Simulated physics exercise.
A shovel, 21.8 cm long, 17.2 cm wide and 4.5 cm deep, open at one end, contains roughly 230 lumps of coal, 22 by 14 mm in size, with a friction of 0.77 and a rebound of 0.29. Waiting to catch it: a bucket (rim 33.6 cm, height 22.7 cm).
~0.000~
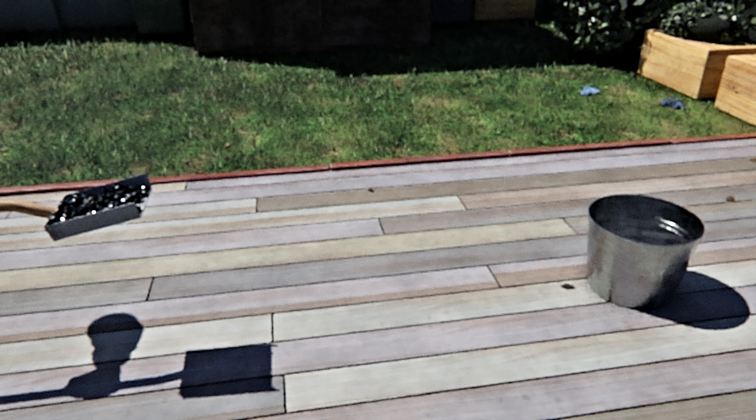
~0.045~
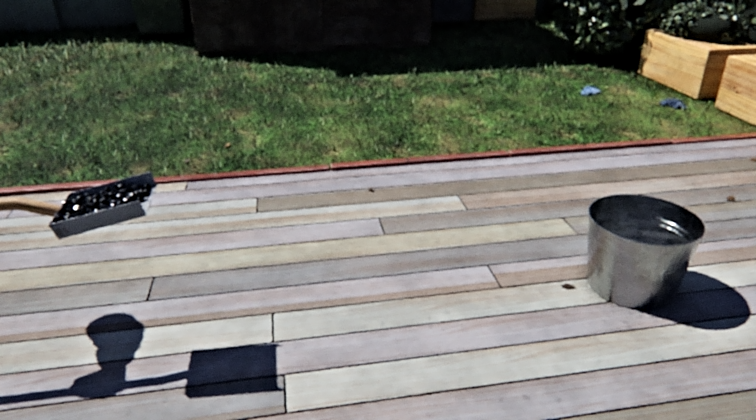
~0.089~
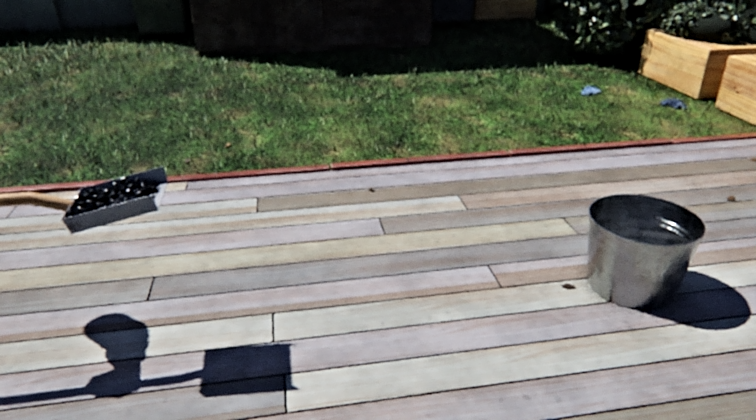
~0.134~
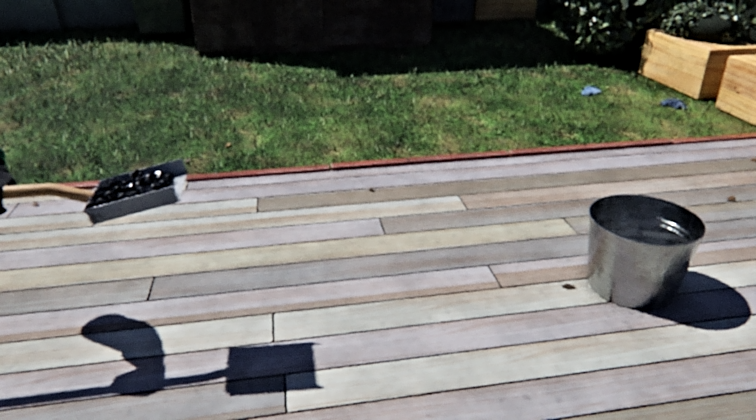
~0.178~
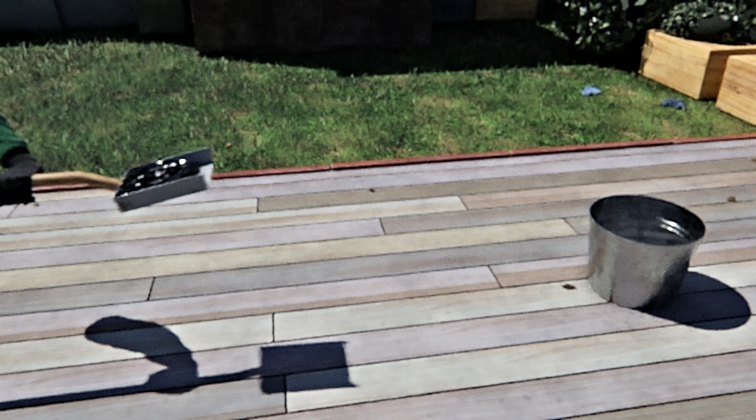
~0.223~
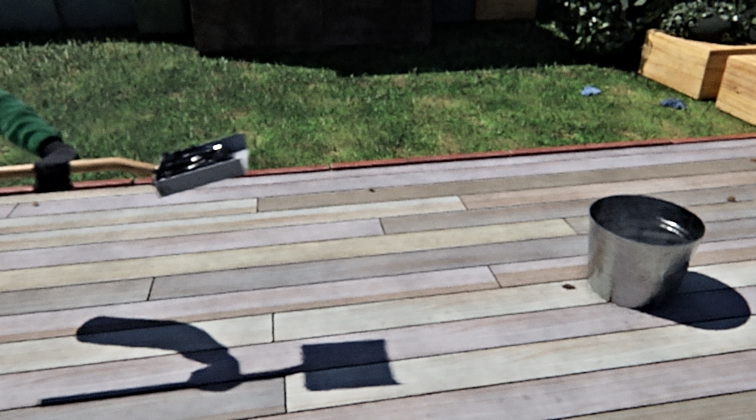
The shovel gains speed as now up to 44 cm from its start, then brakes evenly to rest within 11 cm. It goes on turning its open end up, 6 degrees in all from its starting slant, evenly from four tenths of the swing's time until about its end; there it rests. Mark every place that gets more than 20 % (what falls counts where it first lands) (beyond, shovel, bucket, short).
Beyond no, shovel no, bucket yes, short yes.
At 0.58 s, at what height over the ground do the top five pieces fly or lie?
About 65 cm.
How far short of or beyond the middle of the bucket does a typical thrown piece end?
Some 5 cm beyond it.
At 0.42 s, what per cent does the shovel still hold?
Roughly 0 per cent.
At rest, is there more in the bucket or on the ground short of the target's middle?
More ends in the bucket.
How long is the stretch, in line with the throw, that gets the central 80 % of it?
About 35 cm.
After 0.33 s, tilt 17 degrees; shovel 95 %, in the air 5 %; middle of all pieces near (304, 125).
Then, at 0.42 s, tilt 18 degrees; in the air 100 %; middle of all pieces near (387, 102).
After 0.50 s, tilt 18 degrees; in the air 100 %; middle of all pieces near (455, 104).
Then, at 0.58 s, tilt 18 degrees; in the air 100 %; middle of all pieces near (517, 128).
In the end, at 1.9 s, beyond 0 %, shovel 0 %, bucket 65 %, short 35 %.
